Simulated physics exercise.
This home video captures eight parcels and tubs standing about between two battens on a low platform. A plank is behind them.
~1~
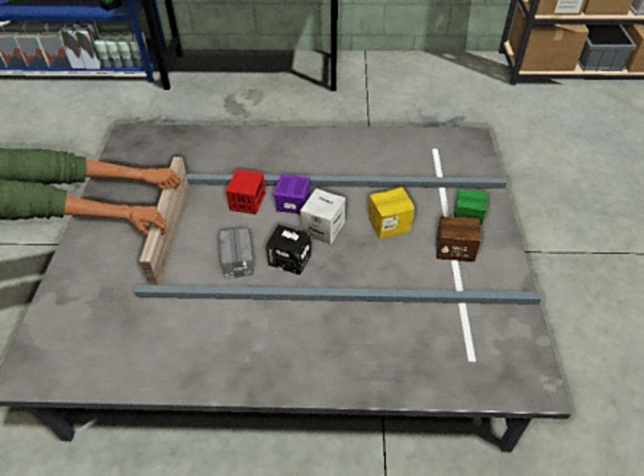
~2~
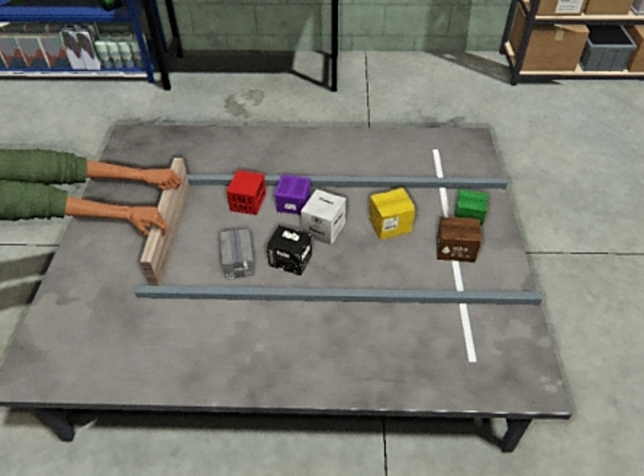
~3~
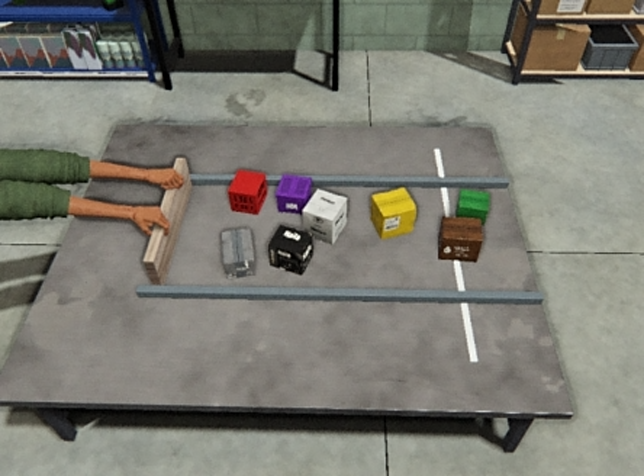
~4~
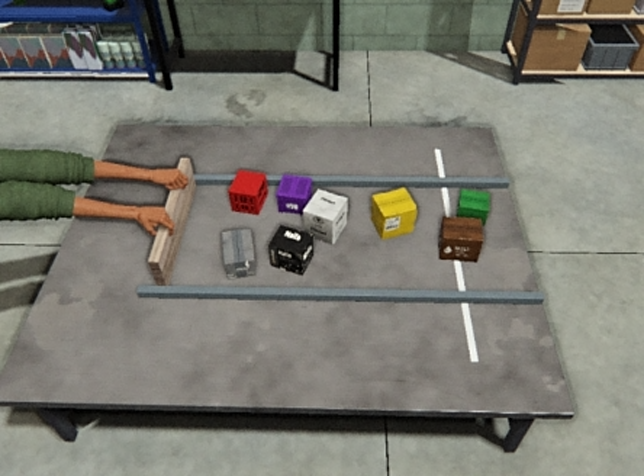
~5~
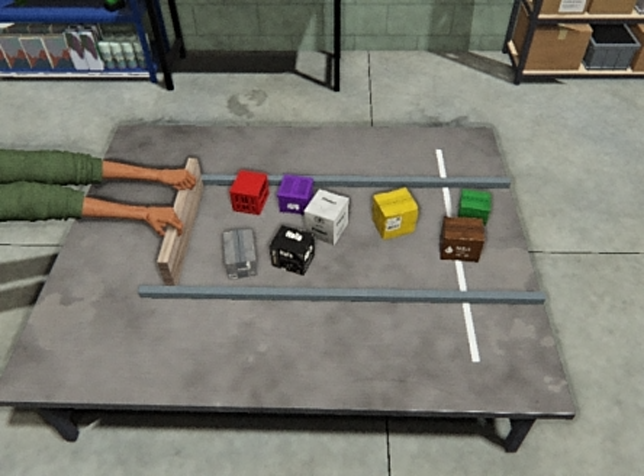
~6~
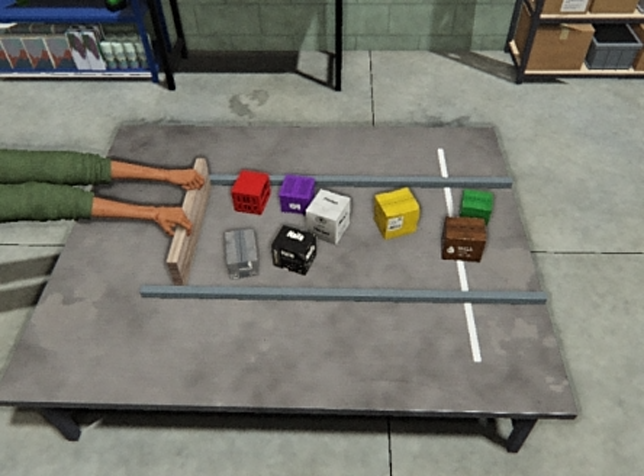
At the start, two hands hold a plank upright at the left of a low platform, behind eight scattered parcels and tubs between two battens. The arms then slide the plank a short way right, toward the nearest red and grey items, while the parcels stay in their places, untouched.
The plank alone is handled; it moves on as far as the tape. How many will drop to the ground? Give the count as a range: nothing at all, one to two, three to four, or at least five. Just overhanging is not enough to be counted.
The count is one to two.
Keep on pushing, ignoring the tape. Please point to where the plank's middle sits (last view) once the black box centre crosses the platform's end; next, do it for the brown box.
The black box puts it at (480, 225), the brown box at (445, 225).
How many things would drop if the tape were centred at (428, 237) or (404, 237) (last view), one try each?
On the ground you'd count 0 the first time and 0 the second.
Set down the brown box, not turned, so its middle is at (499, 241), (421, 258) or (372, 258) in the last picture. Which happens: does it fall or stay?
In that order, it is lost; tumbles off; drops off.
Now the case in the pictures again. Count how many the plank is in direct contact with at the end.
The count in contact is 3.
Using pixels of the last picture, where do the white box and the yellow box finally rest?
The white box at (473, 217), the yellow box at (506, 215).
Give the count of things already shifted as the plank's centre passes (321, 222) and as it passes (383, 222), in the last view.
5 at one spot and 7 at the other.
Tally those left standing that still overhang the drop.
Overhang count: 0.
Early on, none off yet; green box at rest near (476, 207); brown box at rest near (463, 239); yellow box at rest near (396, 214).
A while later, none off yet; green box at rest near (476, 207); brown box at rest near (463, 239); yellow box travelled a little near (402, 214).
Further along, none off yet; green box travelled a little near (485, 206); brown box travelled about its own width near (493, 239); yellow box travelled well along near (456, 214).
Finally, the number that fall off is one or two; lost, brown box and green box.
